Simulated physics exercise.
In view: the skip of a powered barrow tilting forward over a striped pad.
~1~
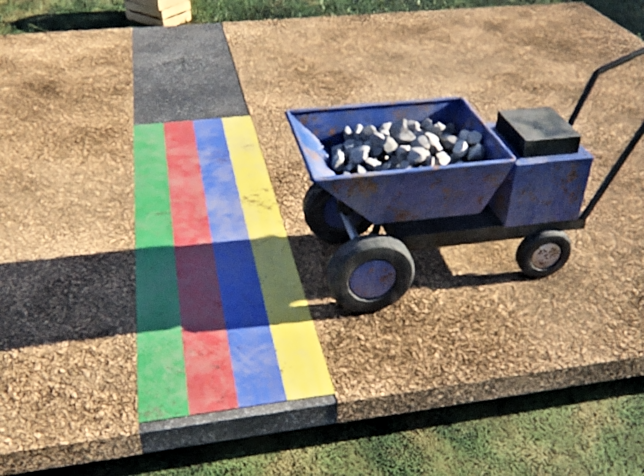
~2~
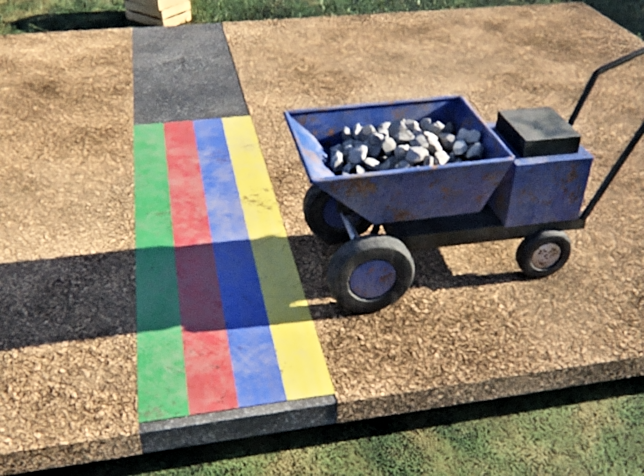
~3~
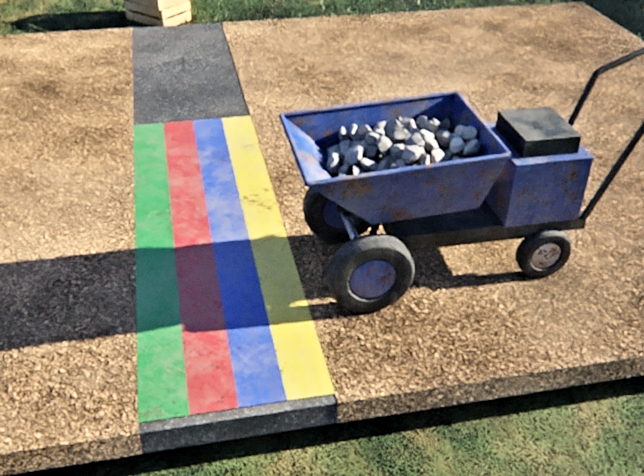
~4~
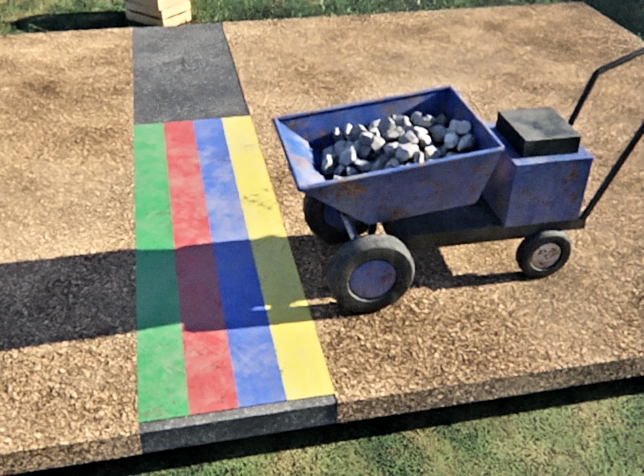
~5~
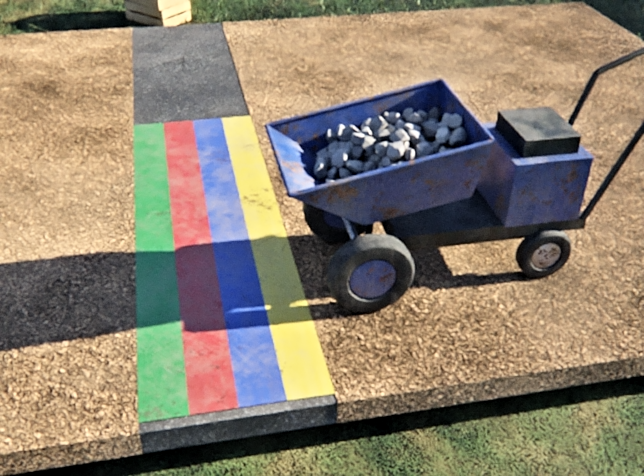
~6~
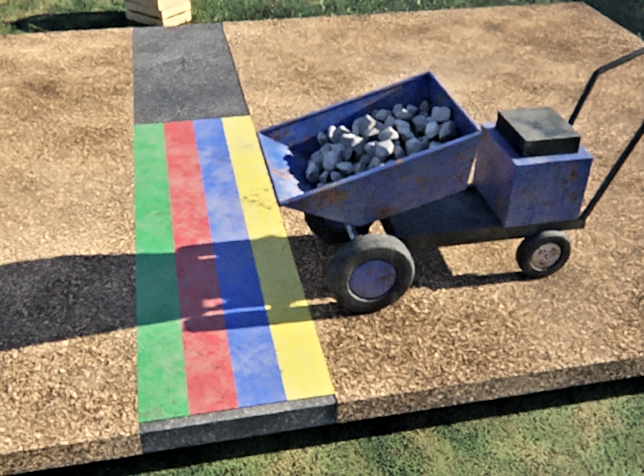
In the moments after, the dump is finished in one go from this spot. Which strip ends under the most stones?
The red strip carries the most.
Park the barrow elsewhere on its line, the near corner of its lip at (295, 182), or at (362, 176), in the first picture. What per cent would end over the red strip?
Near 20 % and 20 %.
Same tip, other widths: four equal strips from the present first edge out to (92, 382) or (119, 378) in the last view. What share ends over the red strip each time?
About 30 and 30 per cent.
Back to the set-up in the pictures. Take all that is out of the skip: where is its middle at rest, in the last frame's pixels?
Close to (177, 288).
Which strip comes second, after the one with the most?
In second place: Green.
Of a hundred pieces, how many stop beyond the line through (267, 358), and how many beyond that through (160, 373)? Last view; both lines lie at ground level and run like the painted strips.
In turn 60 and 20 in a hundred.
Soon, skip tipped steeply; all in the skip.
A while on, skip tipped right over; about two thirds in the skip; a stray few over the blue strip; about a quarter over the red strip; a small part over the green strip; a stray few off the paint.
Towards the end, skip tipped right over; about a third in the skip; a stray few over the blue strip; about a third over the red strip; about a quarter over the green strip; a small part off the paint.
Finally, skip tipped right over; about a third in the skip; none over the yellow strip; a stray few over the blue strip; about a third over the red strip; about a quarter over the green strip; a small part off the paint.
